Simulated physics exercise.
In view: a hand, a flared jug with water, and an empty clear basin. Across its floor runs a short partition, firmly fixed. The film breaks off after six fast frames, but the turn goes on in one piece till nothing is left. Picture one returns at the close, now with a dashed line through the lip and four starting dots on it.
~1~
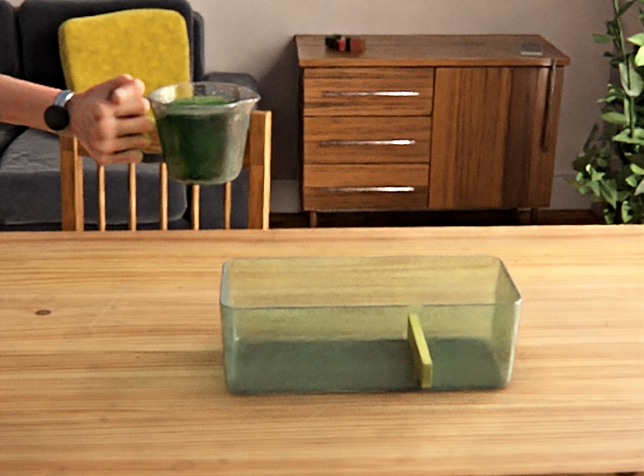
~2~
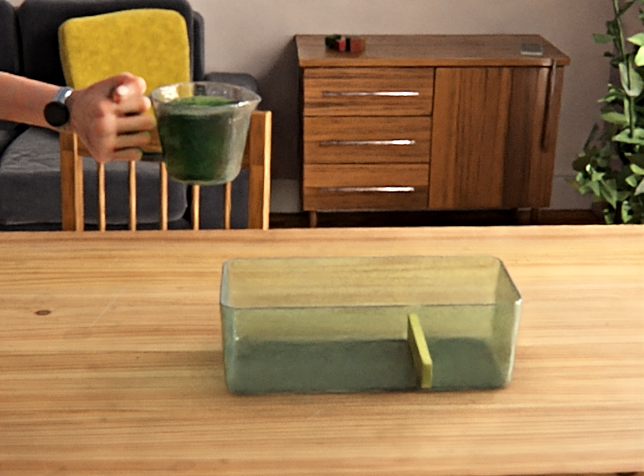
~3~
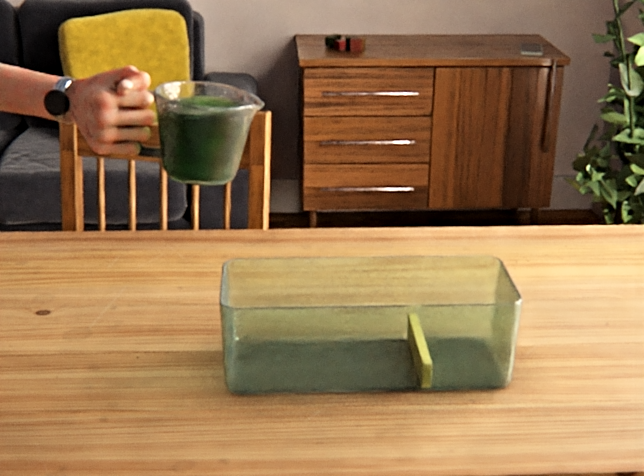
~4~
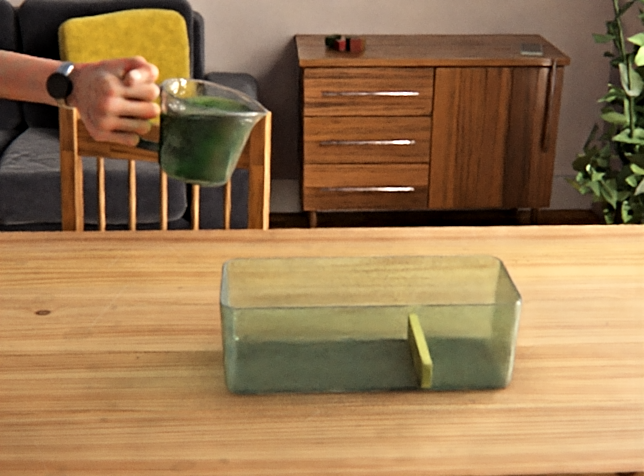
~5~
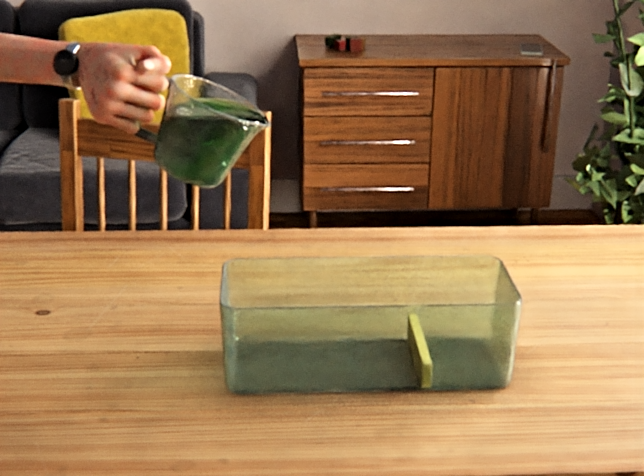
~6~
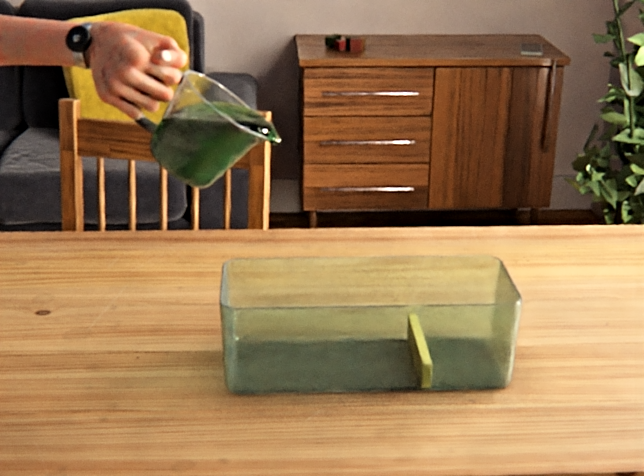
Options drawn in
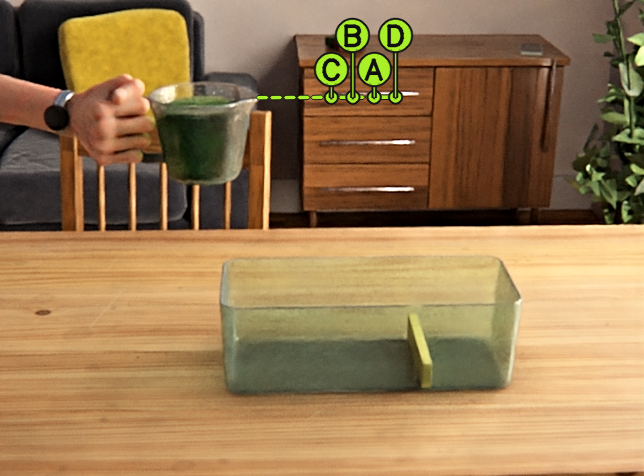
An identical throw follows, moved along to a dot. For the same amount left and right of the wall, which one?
I would pick spot A.
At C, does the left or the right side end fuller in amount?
The left one.
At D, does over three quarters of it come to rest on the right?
No, it does not.
On the marked copy, A at (374, 97); B at (352, 97); C at (331, 97); D at (395, 97).
With A, about 52 % ends left of the wall and 45 % right of it; 3 % is lost outside.
With B, about 77 % ends left of the wall and 19 % right of it; 4 % is lost outside.
With C, about 87 % ends left of the wall and 8 % right of it; 5 % is lost outside.
With D, about 30 % ends left of the wall and 67 % right of it.
